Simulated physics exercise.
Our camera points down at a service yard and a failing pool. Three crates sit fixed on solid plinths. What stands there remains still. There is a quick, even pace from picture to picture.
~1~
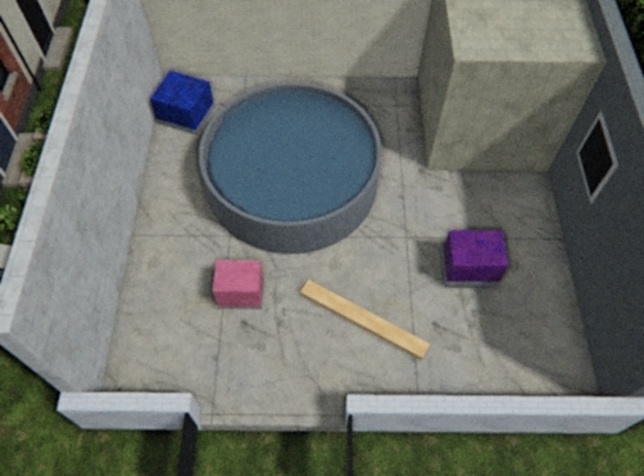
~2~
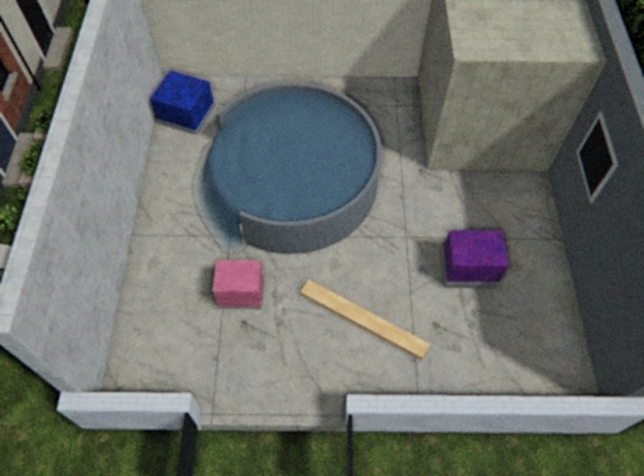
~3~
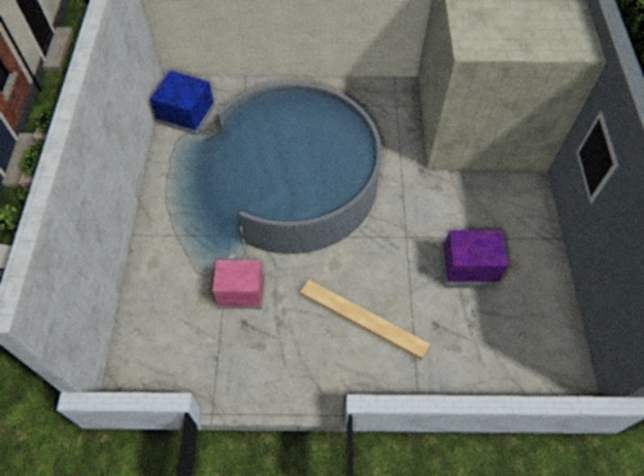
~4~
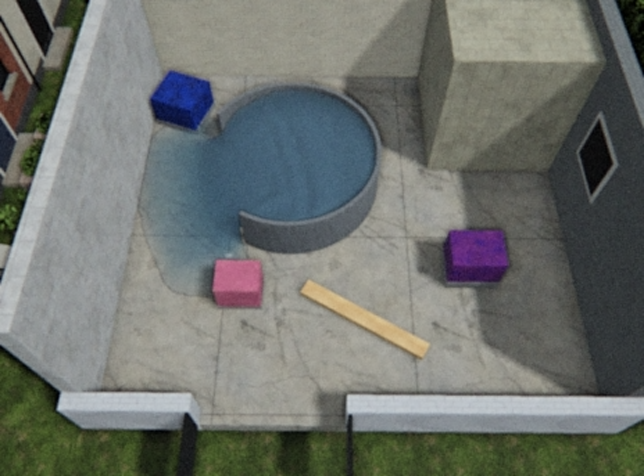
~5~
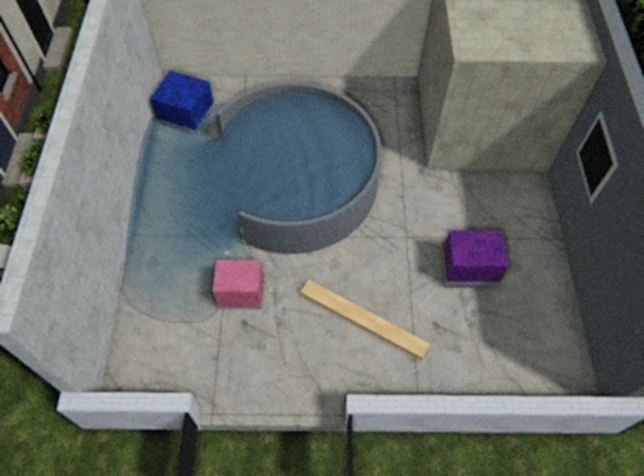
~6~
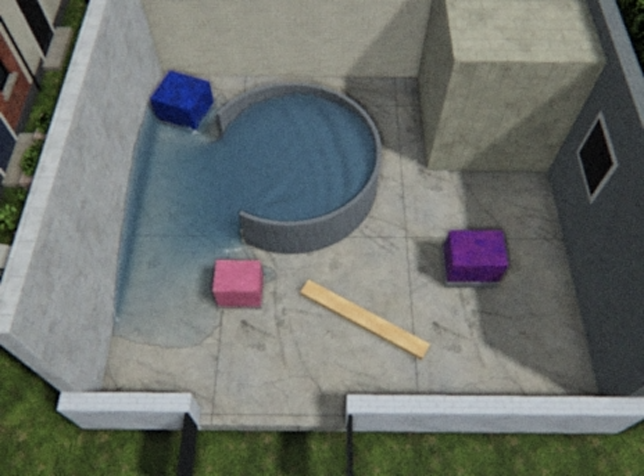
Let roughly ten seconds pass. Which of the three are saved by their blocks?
In the end the pink crate is affected by the water, the purple crate is unaffected by the water, the blue crate is affected by the water.
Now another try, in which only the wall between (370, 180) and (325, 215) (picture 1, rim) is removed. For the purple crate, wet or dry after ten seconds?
Then: Purple crate is topped.
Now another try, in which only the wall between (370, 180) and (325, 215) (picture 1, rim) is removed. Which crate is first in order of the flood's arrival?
First in line is the purple crate.
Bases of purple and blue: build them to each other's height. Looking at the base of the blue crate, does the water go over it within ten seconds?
In that case the blue gets splashed.
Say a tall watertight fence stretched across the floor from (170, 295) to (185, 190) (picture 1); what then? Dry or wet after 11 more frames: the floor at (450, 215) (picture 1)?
At that place: Not flooded.
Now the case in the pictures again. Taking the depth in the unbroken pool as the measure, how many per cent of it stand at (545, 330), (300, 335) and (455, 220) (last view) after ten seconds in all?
Around 14, 6 and 10 percent, in that order.
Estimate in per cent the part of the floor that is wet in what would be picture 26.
It comes out near 60 percent.
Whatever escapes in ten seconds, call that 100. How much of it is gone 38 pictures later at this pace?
Working it through, I arrive at 65 per cent.
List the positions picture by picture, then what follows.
Still water in the pool at (291, 151), in the first frame.
The front is at a hidden place, out from the gap at (210, 188), in the second frame.
The front is at (200, 133), out from the gap at (211, 189), in the third frame.
The front is at (166, 131), out from the gap at (211, 191), in the fourth frame.
Water pours out at (211, 191) and has run to (156, 312), in the fifth frame.
Water pours out at (211, 191) and has run to (114, 329), in the sixth frame.
A moment on, water covers 25 % of the floor; the pink crate water round its plinth, the purple crate not reached, the blue crate water round its plinth.
Next, water covers 35 % of the floor; the pink crate water round its plinth, the purple crate not reached, the blue crate water round its plinth.
Then, water covers 60 % of the floor; the pink crate water round its plinth, the purple crate not reached, the blue crate water round its plinth.
Later, water covers 95 % of the floor; the pink crate water round its plinth, the purple crate water round its plinth, the blue crate water round its plinth.
In the end, water covers 100 % of the floor; the pink crate was topped, the purple crate stayed above the water, the blue crate was topped.
